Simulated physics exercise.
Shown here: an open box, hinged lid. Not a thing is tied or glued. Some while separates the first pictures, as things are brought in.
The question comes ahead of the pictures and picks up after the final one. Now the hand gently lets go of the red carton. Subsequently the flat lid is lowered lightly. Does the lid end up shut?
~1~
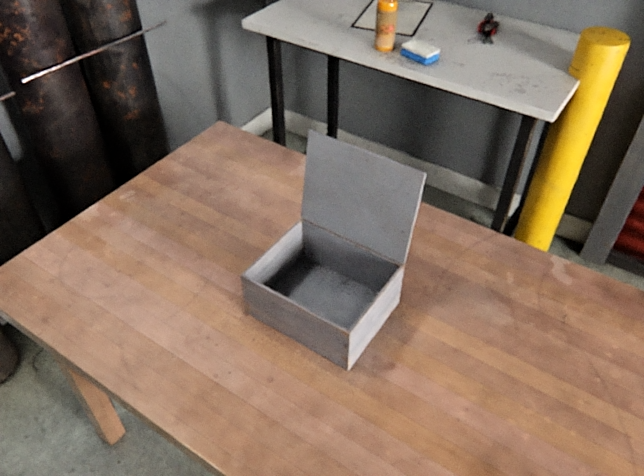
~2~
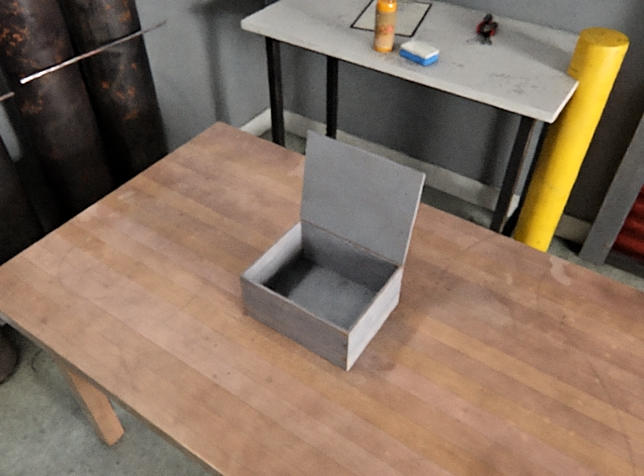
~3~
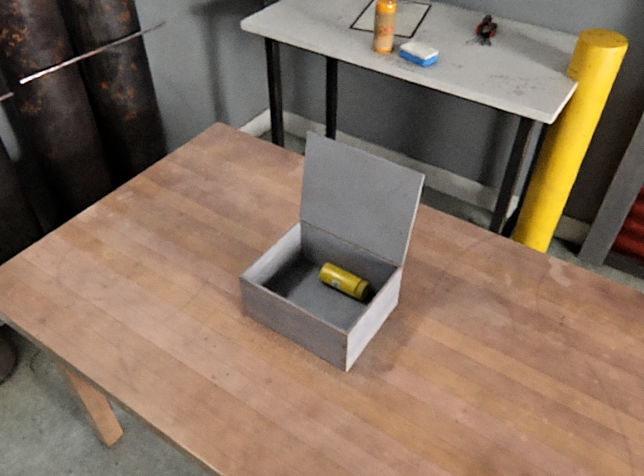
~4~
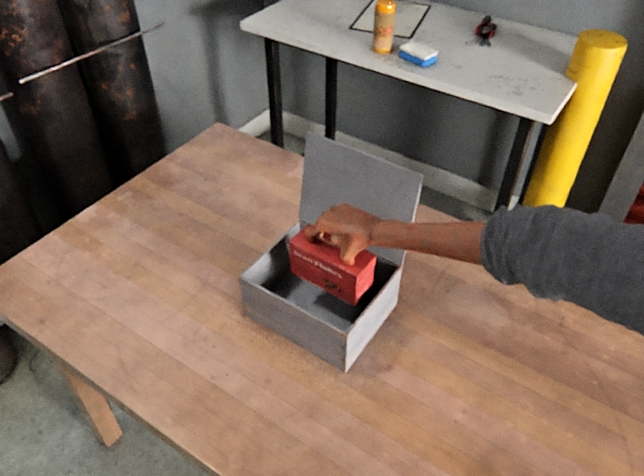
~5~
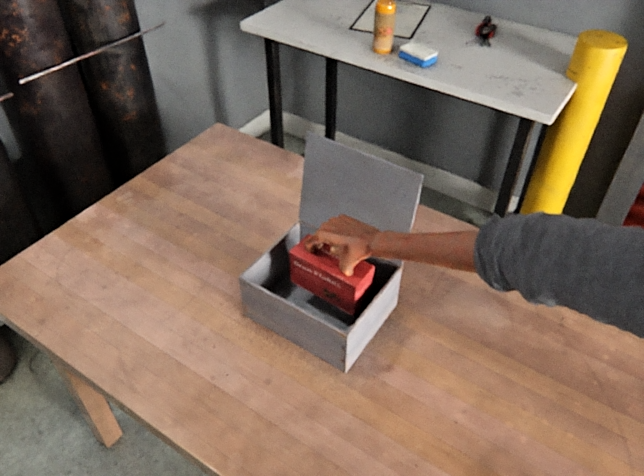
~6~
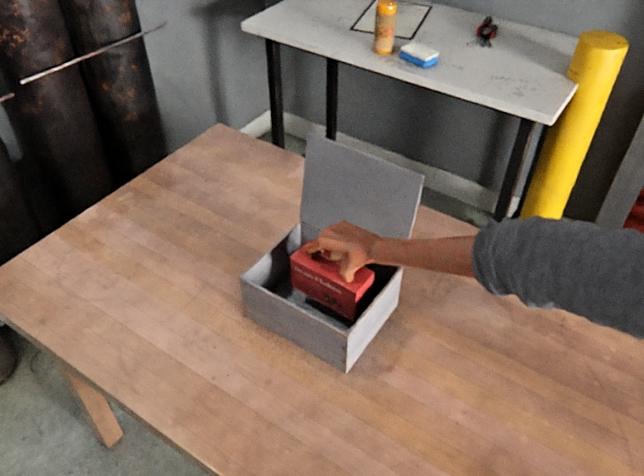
Yes, closed.
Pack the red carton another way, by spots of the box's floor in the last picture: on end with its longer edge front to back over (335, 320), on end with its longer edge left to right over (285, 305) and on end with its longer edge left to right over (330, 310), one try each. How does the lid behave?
The lid is kept raised the first time, is kept raised the second time and is kept raised the third time.
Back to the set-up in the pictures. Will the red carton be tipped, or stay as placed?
As it turns out, it keeps its original angle.
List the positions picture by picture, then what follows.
In the first frame, the last thing is not in view yet.
In the second frame, the last thing is not in view yet.
In the third frame, the last thing is not in view yet; yellow shaker (345, 282).
The fourth frame shows still above its spot; red carton (331, 264).
The fifth frame shows still above its spot; red carton (331, 274).
The sixth frame shows in place under the hand; red carton (331, 280).
Then, 1.10 s on from there, lid starting down; red carton shifted a little near (331, 295).
Then, 1.70 s on from there, lid 50° above the rim; red carton shifted a little near (331, 295).
Then, 2.10 s on from there, lid 12° above the rim; red carton shifted a little near (331, 295).
In the end, lid shut; moved from the start, red carton; yellow shaker unmoved. At the end, from the last picture's camera, red carton near (331, 295).
